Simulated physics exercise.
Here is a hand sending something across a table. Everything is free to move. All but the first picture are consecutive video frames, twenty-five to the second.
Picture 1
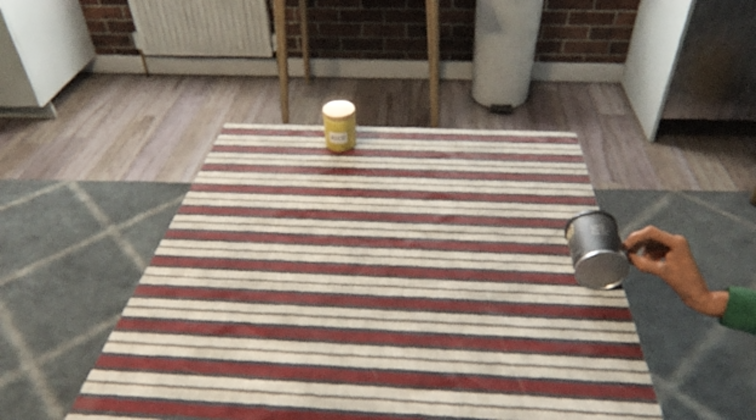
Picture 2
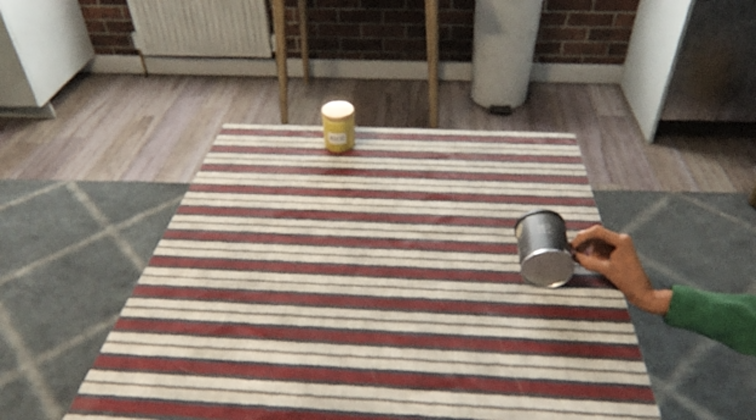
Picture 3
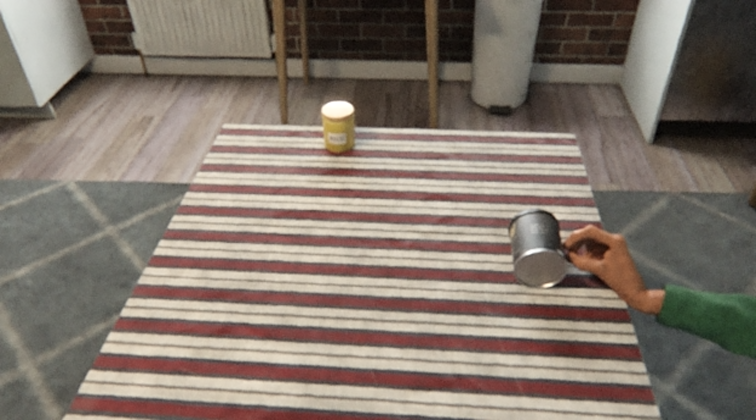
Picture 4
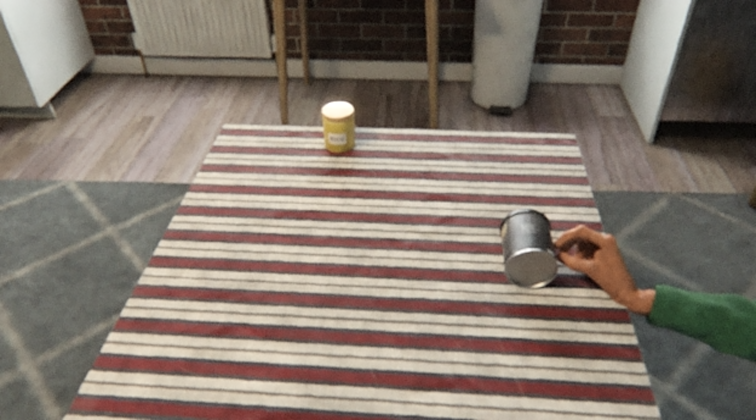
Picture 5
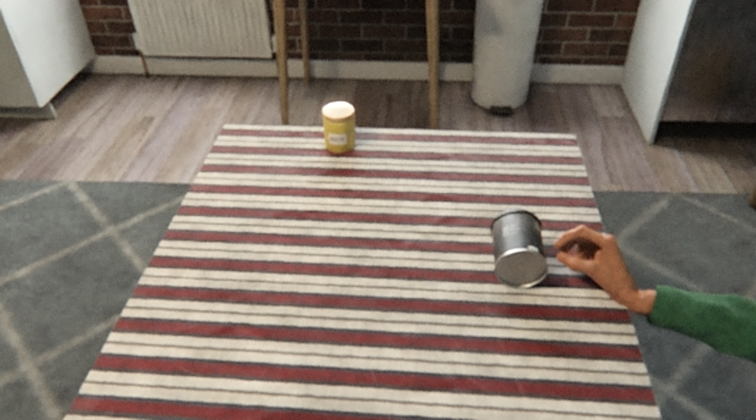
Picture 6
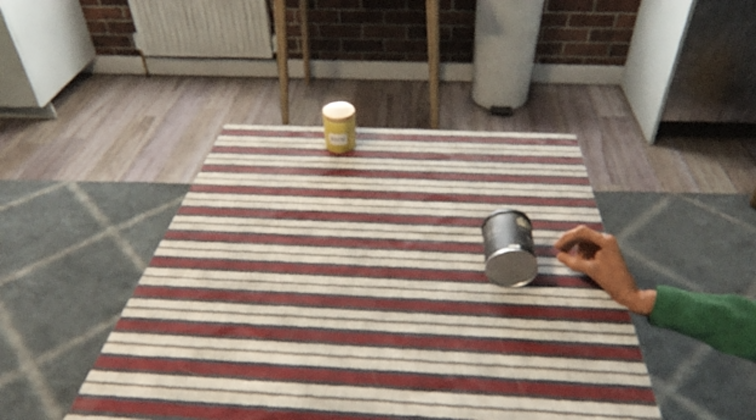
Black tin on its side being moved left by a hand, then released and rolling slightly left across a striped tablecloth.
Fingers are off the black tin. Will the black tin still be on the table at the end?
The black tin is still on the table.
Then, 0.10 s after the last picture, black tin rolled about its own width near (486, 247).
Then, 0.40 s after the last picture, black tin rolled well along near (435, 244).
Then, 0.70 s after the last picture, black tin rolled well along near (406, 243).
At rest, moved from the start, black tin. Seen from the same camera at the end, black tin near (399, 243).
